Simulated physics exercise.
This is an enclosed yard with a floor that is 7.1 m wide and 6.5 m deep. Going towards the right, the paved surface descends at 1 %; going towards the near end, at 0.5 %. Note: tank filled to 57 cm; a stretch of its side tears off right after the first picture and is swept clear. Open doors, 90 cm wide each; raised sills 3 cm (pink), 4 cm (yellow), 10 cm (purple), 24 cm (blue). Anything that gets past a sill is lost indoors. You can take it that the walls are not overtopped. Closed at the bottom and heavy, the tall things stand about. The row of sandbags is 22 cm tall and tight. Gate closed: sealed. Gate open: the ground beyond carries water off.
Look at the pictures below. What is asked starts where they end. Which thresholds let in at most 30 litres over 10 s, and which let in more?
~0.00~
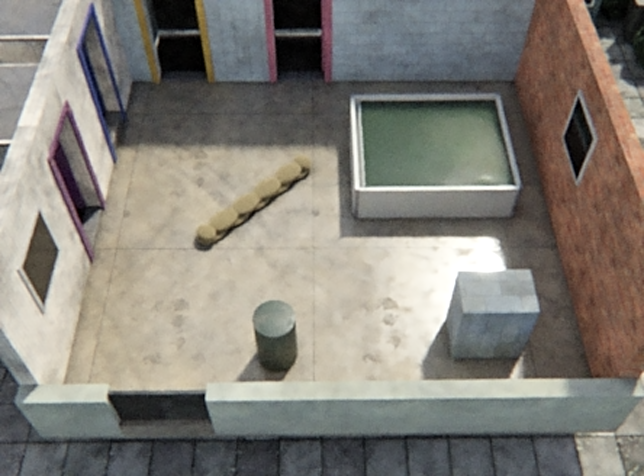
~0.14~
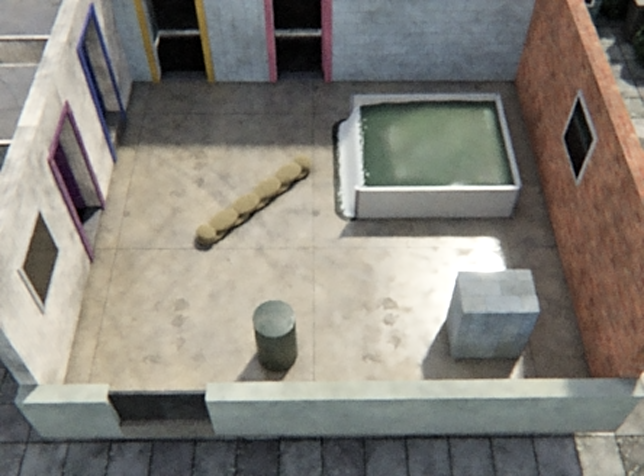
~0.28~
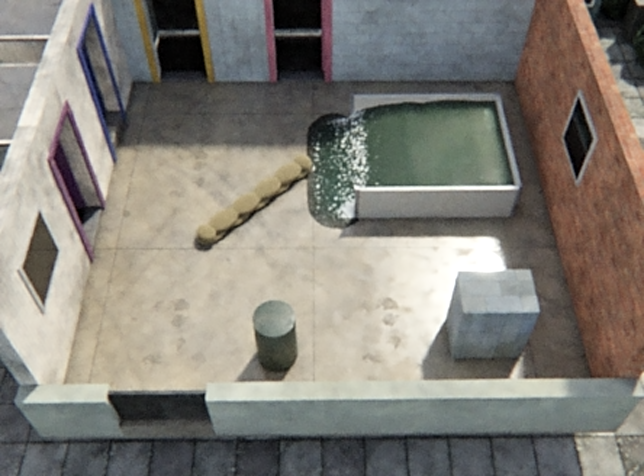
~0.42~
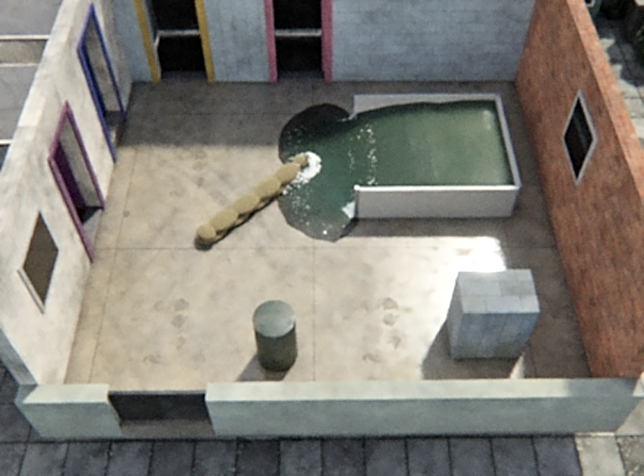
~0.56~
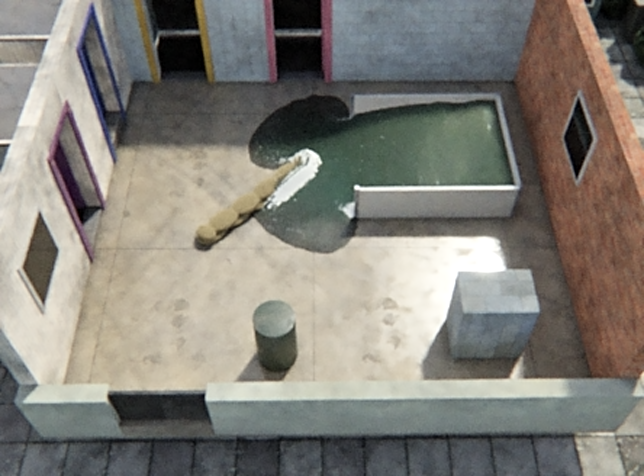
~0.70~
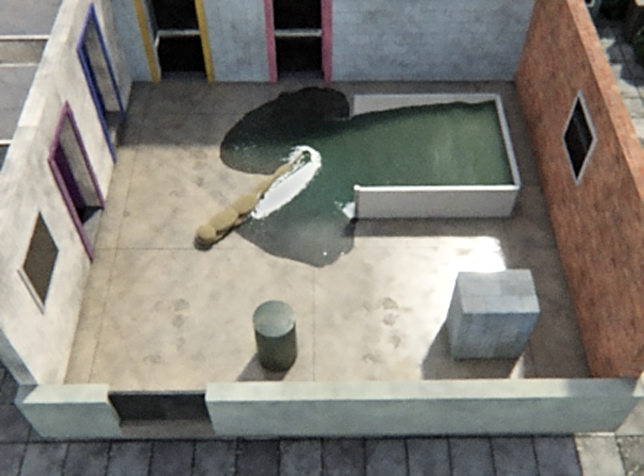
The pink door lets in more; the yellow door lets in more; the purple door lets in at most that; the blue door lets in at most that.
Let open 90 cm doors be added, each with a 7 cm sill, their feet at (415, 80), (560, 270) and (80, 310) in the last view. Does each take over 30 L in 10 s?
So, in the order given, it's shy of the mark, then shy of the mark, then beyond the mark.
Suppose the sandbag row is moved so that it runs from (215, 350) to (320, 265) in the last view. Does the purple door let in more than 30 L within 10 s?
Measured against that limit, the purple door comes out beyond it.
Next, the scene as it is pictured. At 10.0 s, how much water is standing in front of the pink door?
The depth there is near 5.5 cm.
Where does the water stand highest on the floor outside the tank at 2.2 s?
It's at about (133, 82) in the last picture.
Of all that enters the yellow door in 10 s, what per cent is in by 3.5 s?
By then it's near 30% of the total.
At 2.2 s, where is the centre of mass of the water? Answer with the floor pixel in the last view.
Around (319, 175) in the last picture.
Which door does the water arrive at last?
Lab note: Last arrival at the purple door.
After 1.4 s water covers 30 % of the floor and is deepest (35 cm) near (319, 174); pink door 2 cm at the sill, 0 L in, yellow door not reached, purple door not reached, blue door 6 cm at the sill, 0 L in.
After 2.2 s water covers 50 % of the floor and is deepest (38 cm) near (133, 82); pink door 3 cm at the sill, 4 L in, yellow door 11 cm at the sill, 5 L in, purple door not reached, blue door 17 cm at the sill, 0 L in.
After 3.5 s water covers 60 % of the floor and is deepest (26 cm) near (58, 409); pink door 5 cm at the sill, 27 L in, yellow door 13 cm at the sill, 43 L in, purple door 7 cm at the sill, 0 L in, blue door 18 cm at the sill, 0 L in.
After 6.0 s water covers 70 % of the floor and is deepest (17 cm) near (256, 335); pink door 6 cm at the sill, 79 L in, yellow door 8 cm at the sill, 128 L in, purple door 8 cm at the sill, 0 L in, blue door 6 cm at the sill, 0 L in.
After 10.0 s water covers 95 % of the floor and is deepest (18 cm) near (553, 242); pink door 6 cm at the sill, 112 L in, yellow door 3 cm at the sill, 139 L in, purple door 5 cm at the sill, 2 L in, blue door 6 cm at the sill, 0 L in.
